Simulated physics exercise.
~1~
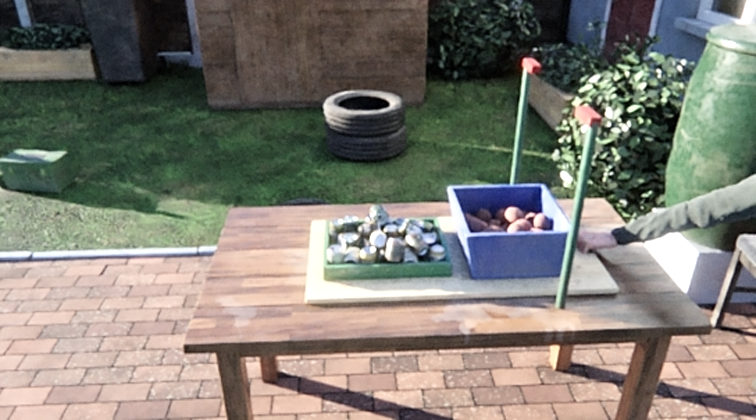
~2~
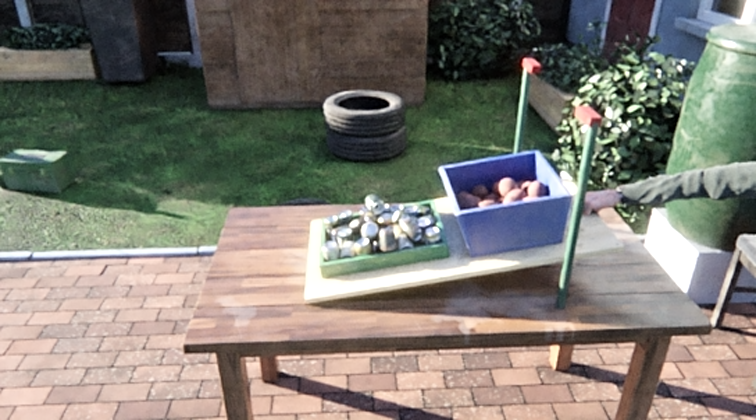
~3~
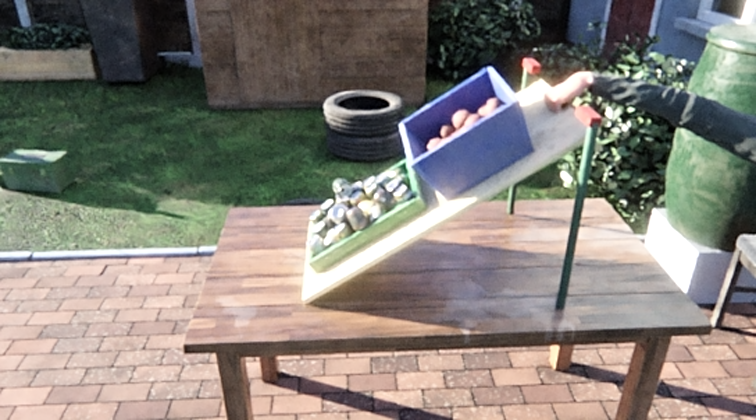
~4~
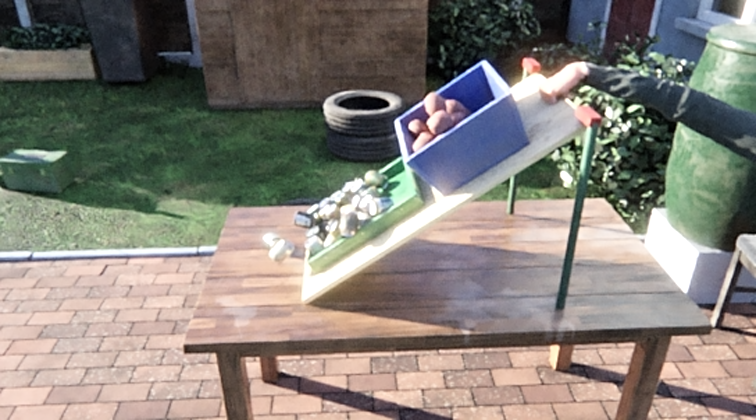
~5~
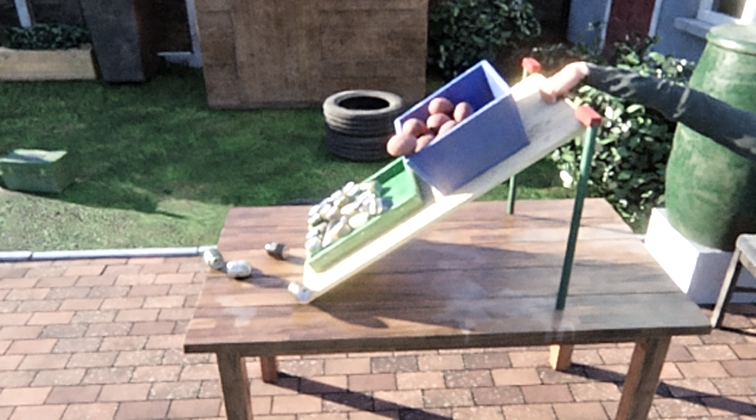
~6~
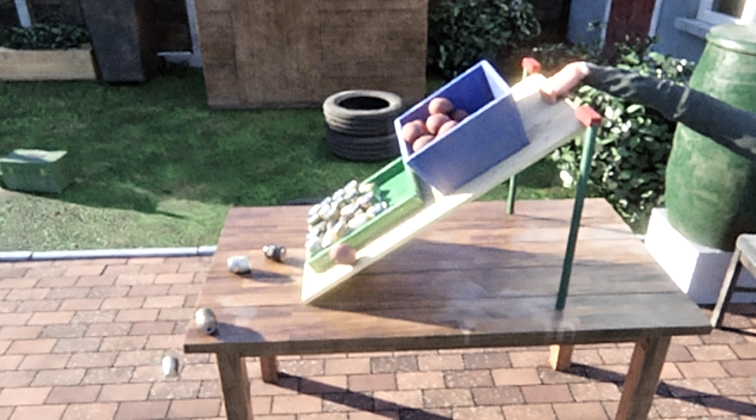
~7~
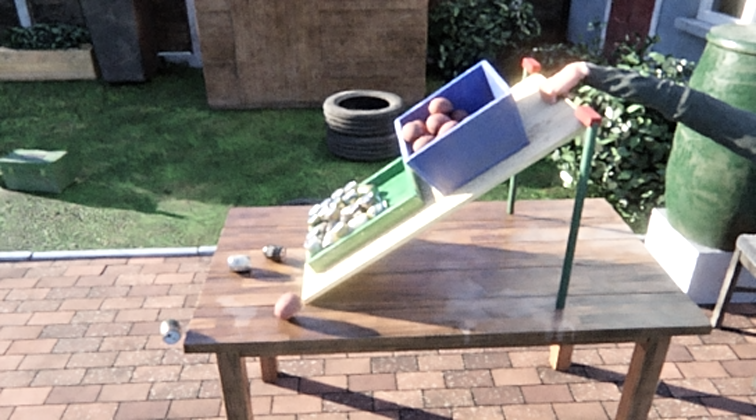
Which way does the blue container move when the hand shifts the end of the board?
The blue container moves upward as the right end of the board is lifted.
